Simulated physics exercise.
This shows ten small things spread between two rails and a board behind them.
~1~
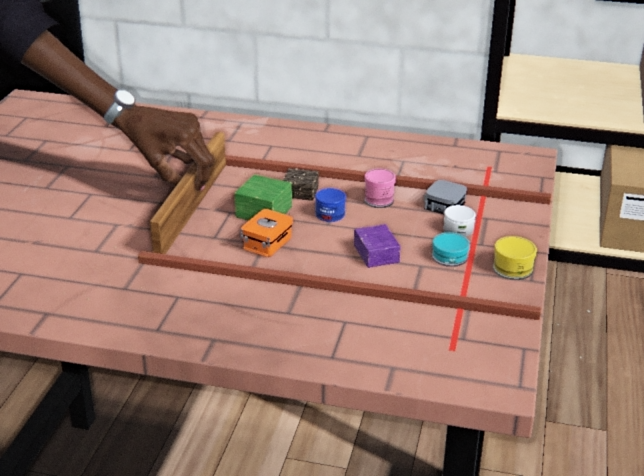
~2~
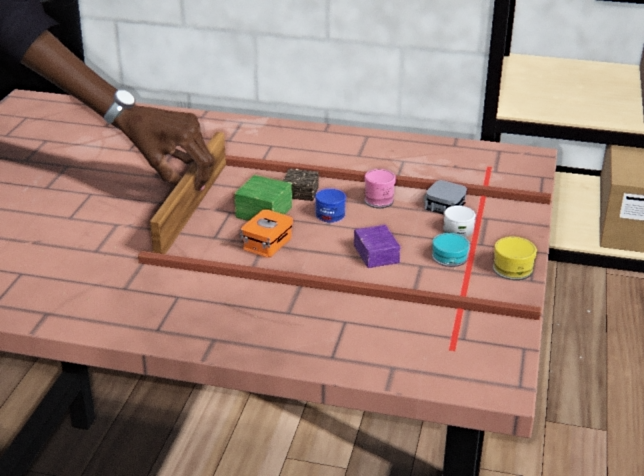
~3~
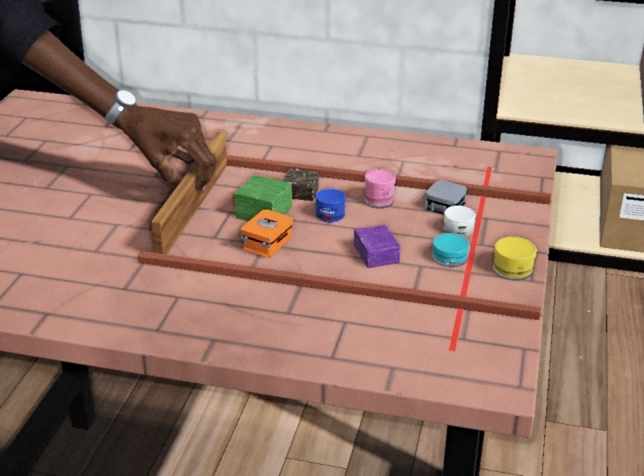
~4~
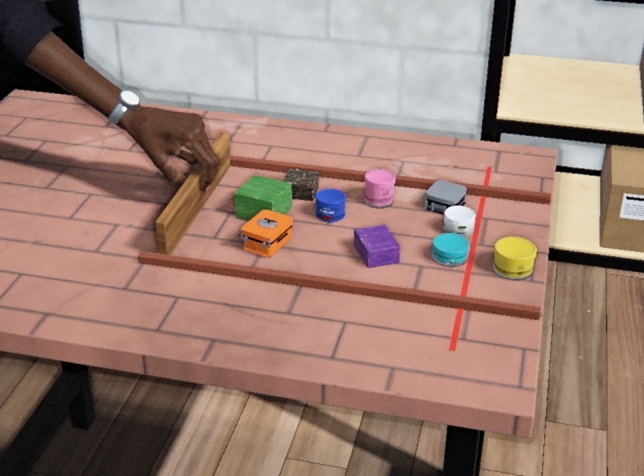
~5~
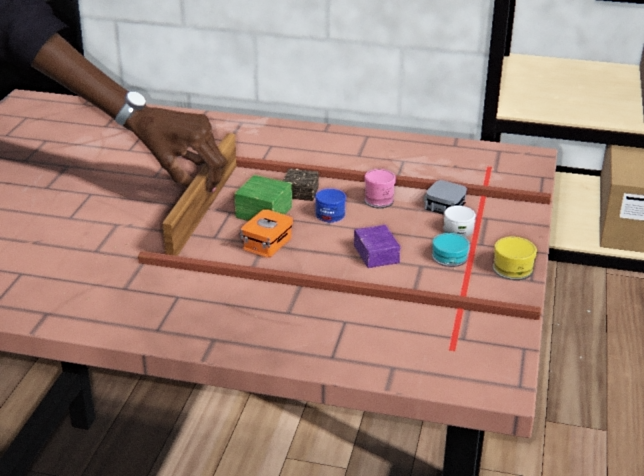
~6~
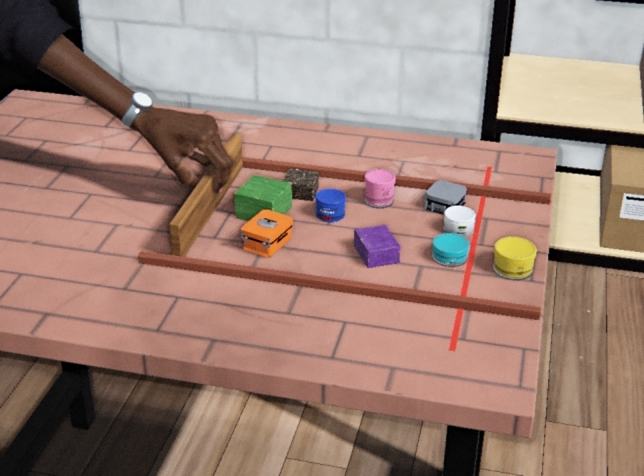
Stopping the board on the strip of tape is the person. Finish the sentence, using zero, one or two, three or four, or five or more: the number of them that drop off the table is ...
The number that drop off the table is three or four.
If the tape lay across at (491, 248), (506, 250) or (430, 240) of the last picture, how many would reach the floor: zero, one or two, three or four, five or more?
In order: Five or more, five or more, either one or two.
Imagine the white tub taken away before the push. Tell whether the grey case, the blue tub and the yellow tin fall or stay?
In that case the grey case goes off the edge, the blue tub stays where it is, the yellow tin goes off the edge.
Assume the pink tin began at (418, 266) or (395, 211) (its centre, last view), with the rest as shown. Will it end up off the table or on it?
In the two tries the pink tin is not knocked off and ends up below, in that order.
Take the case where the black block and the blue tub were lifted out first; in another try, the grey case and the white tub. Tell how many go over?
Count: 2 (first case); 2 (second).
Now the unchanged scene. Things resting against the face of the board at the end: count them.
So the total is 3.
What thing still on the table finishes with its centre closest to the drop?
Blue tub ends nearest.
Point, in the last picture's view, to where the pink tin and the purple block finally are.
First: About (529, 209); second: About (522, 268).
Soon after, none off yet; yellow tin at rest near (514, 258); white tub at rest near (459, 222); turquoise pot at rest near (450, 250).
At rest, the number that fall off is three or four; fallen, grey case, turquoise pot, white tub and yellow tin.
